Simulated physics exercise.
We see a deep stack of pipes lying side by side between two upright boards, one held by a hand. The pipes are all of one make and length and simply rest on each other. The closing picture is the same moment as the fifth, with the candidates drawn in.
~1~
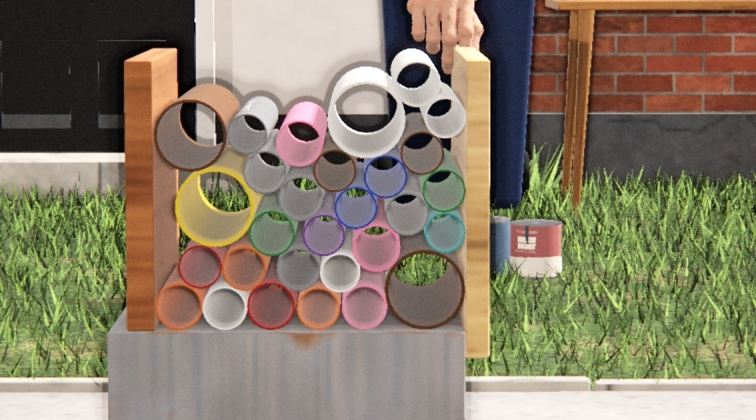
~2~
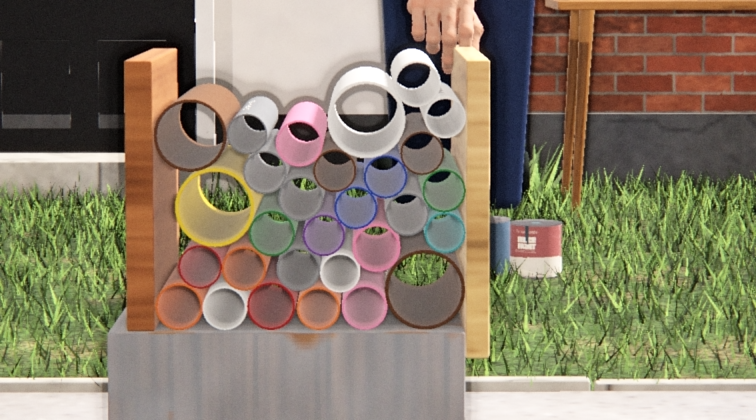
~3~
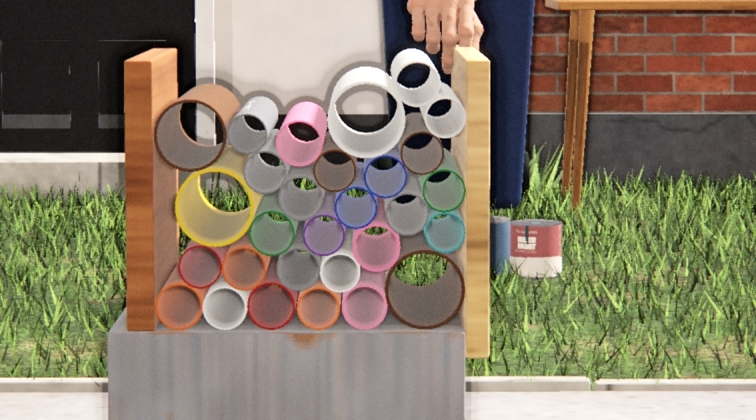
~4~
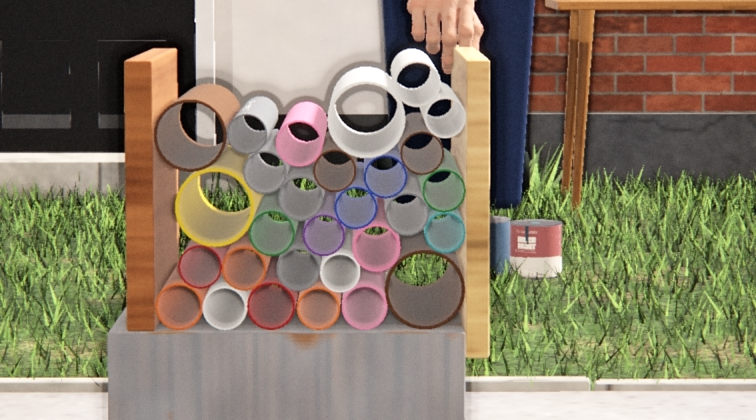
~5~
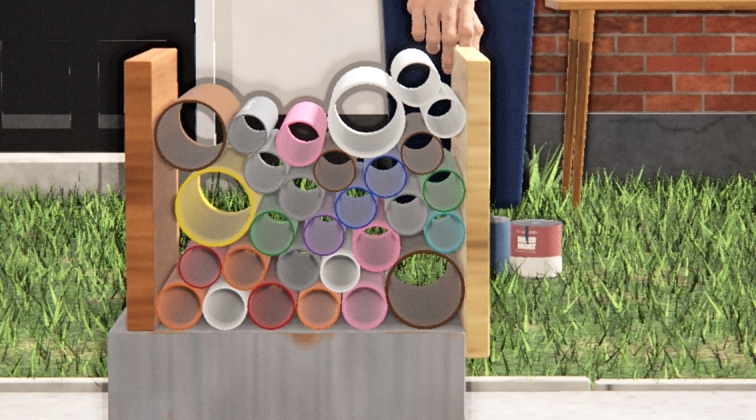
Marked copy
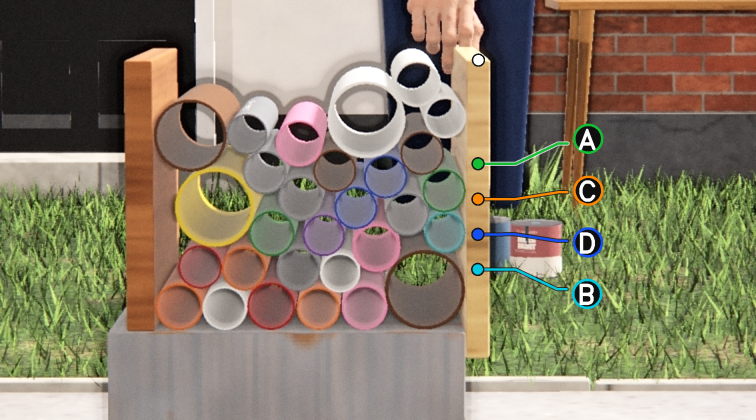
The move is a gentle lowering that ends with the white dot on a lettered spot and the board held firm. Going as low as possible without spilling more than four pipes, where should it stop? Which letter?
The last mark within the limit is D.
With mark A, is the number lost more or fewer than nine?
At A, fewer than nine.
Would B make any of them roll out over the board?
At B: Yes.
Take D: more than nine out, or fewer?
Fewer than nine.
On the copy, A at (478, 163); B at (478, 270); C at (478, 199); D at (478, 234); the white dot at (479, 60).
On D. First, top of the board (466, 138).
Then, top of the board (466, 229).
Finally, top of the board (466, 233), four out over the board.
By contrast, A none out over the board; B more than four out over the board; C two out over the board.
